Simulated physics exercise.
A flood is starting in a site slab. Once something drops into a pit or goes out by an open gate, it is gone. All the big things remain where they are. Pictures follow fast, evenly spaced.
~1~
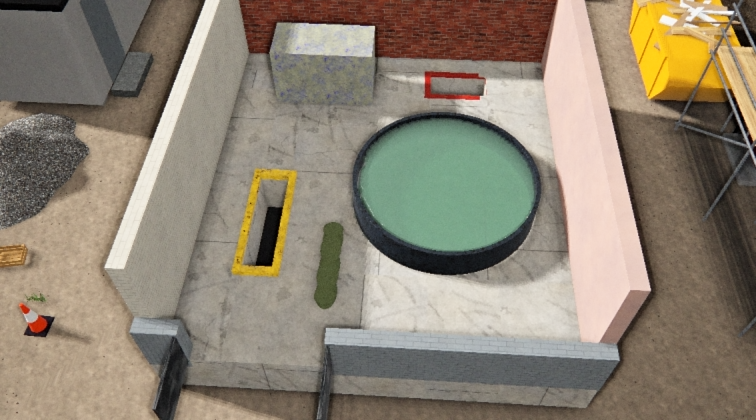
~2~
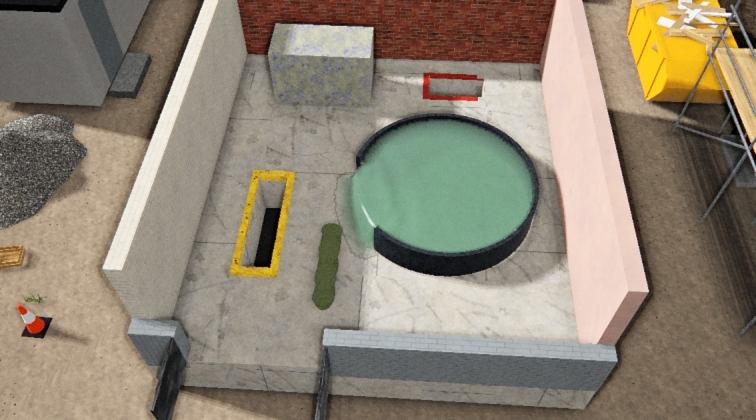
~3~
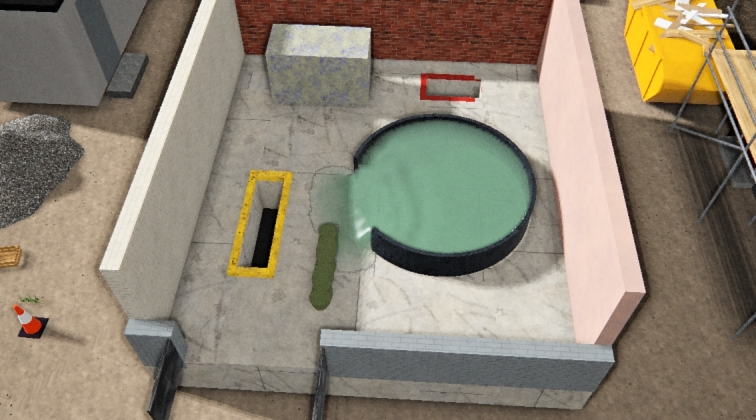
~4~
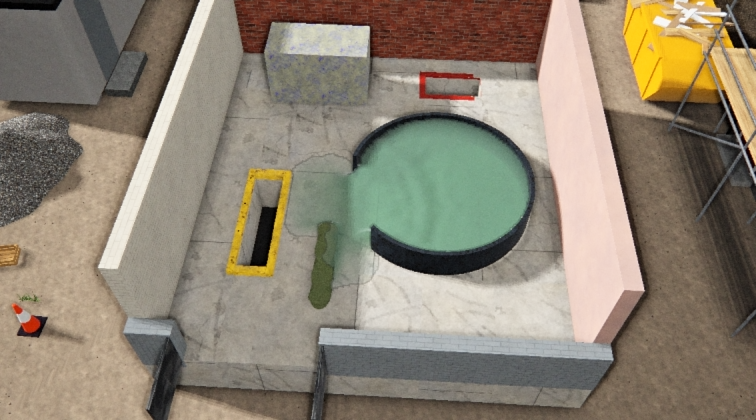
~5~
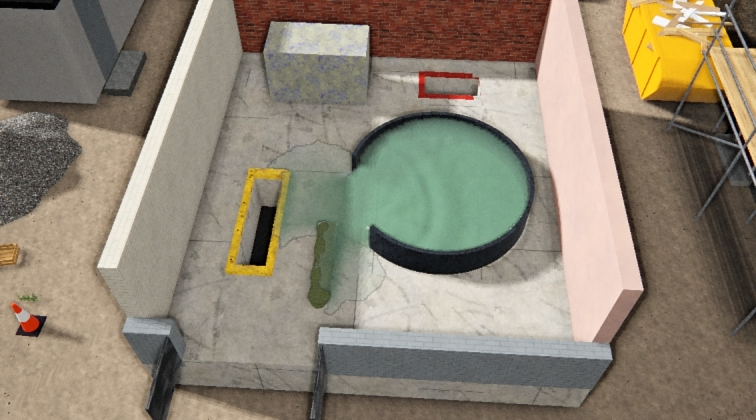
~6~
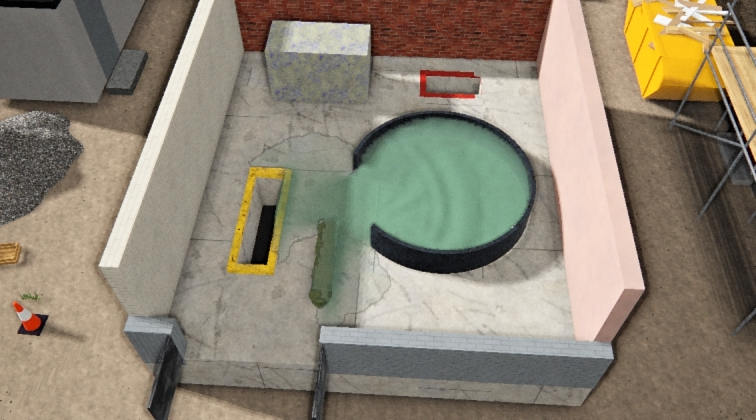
On a walled concrete slab at a building site, a round pool of green water stands still, then opens on its left side, and water pours through the gap, spreading left across the floor toward a yellow-edged pit.
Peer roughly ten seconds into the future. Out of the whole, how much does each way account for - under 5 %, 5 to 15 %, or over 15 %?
One by one: The gate will capture a medium share of five to fifteen per cent; the yellow pit will capture a heavy share beyond fifteen per cent; the red pit will capture a light share below five per cent.
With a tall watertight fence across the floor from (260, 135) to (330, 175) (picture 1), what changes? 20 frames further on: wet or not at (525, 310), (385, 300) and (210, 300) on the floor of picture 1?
Listed order - wet, wet, dry.
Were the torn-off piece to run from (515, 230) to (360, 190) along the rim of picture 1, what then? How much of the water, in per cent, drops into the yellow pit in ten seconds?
That would be yellow at 0 percent.
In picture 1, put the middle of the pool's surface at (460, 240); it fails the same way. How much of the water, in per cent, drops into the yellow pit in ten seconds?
The yellow pit ends up with 2 per cent.
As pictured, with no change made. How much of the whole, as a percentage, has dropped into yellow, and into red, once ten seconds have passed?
Estimates: 28 % and 2 %.
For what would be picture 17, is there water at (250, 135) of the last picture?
There it ends up drenched.
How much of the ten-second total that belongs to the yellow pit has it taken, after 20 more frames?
Close to 70 %.
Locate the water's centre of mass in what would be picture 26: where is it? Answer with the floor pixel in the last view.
Centre point: Around (398, 204).
A moment on, water covers 20 % of the floor; the gate 0 %, the yellow pit 5 %, the red pit 0 %.
Next, water covers 35 % of the floor; the gate 1 %, the yellow pit 12 %, the red pit 0 %.
Then, water covers 45 % of the floor; the gate 3 %, the yellow pit 20 %, the red pit 0 %.
Later, water covers 65 % of the floor; the gate 8 %, the yellow pit 26 %, the red pit 0 %.
In the end, water covers 95 % of the floor; the gate 13 %, the yellow pit 29 %, the red pit 3 %.
